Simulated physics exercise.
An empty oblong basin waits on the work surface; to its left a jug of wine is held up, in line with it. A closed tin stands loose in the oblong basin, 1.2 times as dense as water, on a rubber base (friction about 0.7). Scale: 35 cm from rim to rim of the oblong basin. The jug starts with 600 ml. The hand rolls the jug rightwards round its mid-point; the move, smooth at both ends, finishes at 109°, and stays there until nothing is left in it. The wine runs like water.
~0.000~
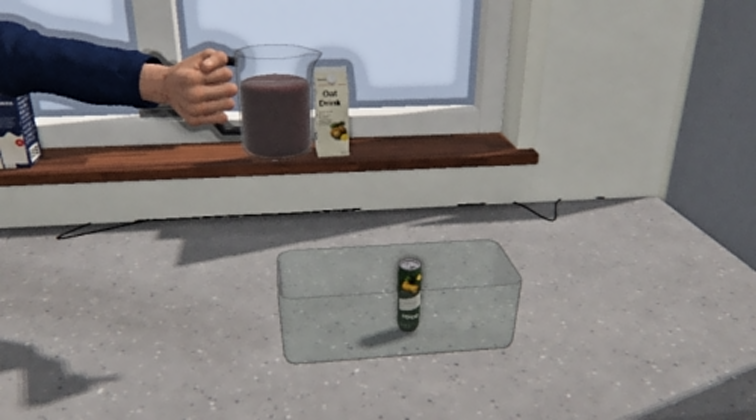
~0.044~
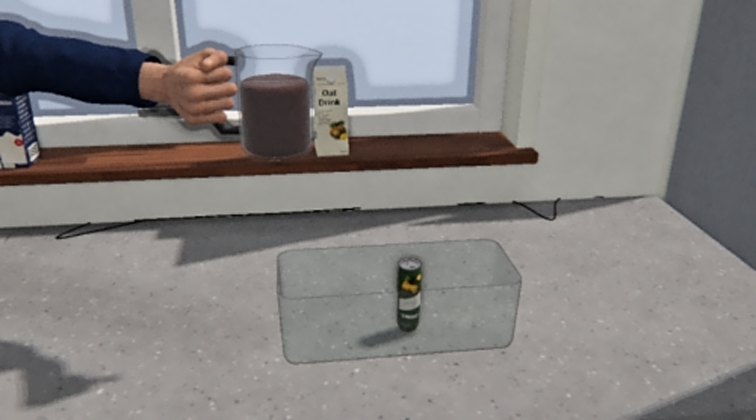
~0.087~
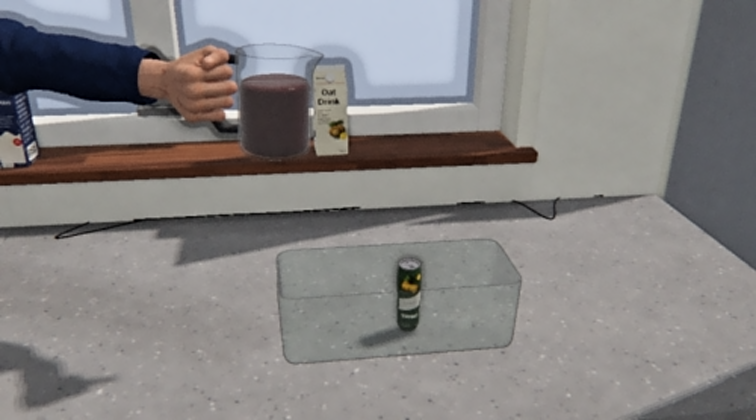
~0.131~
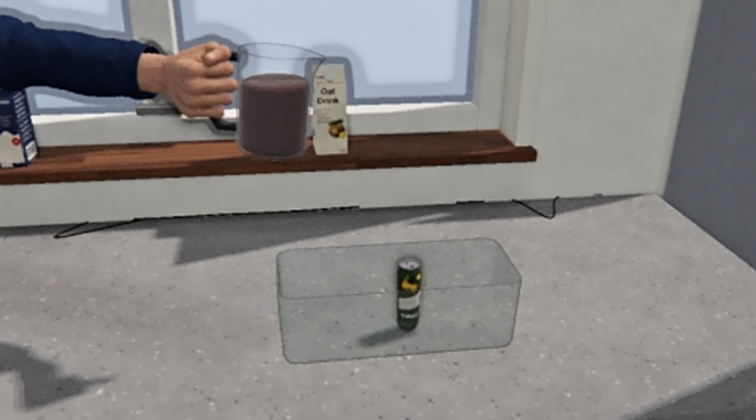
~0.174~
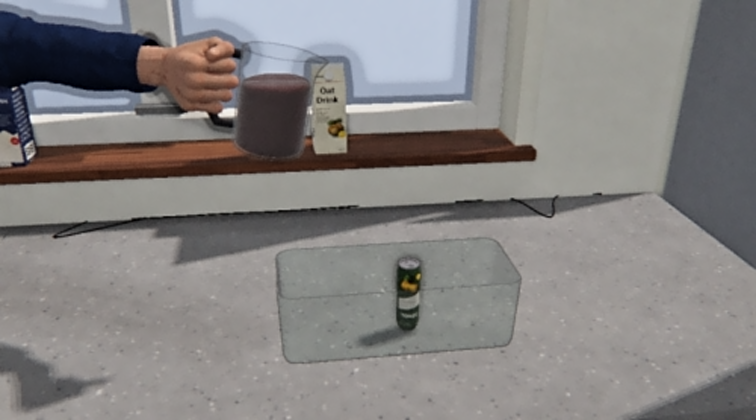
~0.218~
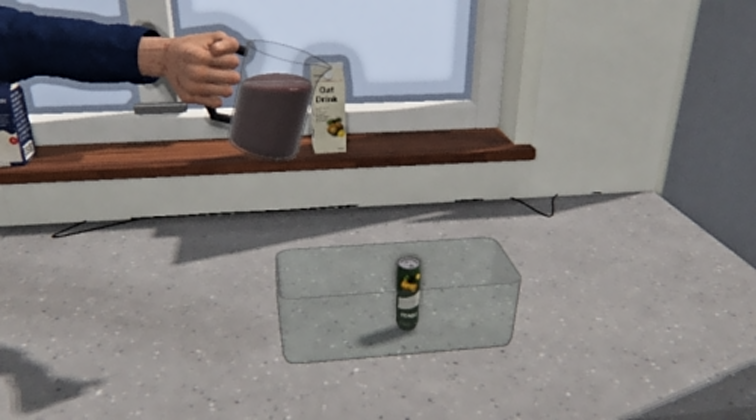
A hand held a clear jug of dark purplish wine above and left of a see-through basin with a small tin standing inside, keeping it nearly upright before slowly tilting it to the right.
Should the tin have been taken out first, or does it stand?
It topples.
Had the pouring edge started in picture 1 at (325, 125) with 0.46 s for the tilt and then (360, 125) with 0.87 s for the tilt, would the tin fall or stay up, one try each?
First it remains upright; then it goes over.
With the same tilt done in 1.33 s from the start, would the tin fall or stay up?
The tin topples.
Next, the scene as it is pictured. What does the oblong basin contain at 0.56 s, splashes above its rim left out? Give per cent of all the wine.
Near 0 in a hundred.
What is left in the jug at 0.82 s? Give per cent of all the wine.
Some 30 per cent.
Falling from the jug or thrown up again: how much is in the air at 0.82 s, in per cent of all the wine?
About 42 per cent.
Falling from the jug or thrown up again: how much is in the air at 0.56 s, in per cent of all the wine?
About 12 per cent.
Then, 0.56 s in, the tilt is 79° and 87 per cent is still to pour; the tin stands where it began.
Then, 0.82 s in, the tilt is 108° and 29 per cent is still to pour; the tin stands where it began.
Then, 1.08 s in, the tilt is 109° and 3 per cent is still to pour; the tin leans 20°.
Then, 1.37 s in, the tilt is 109° and 0 per cent is still to pour; the tin lies on its side.
Finally, the tin lies on its side.
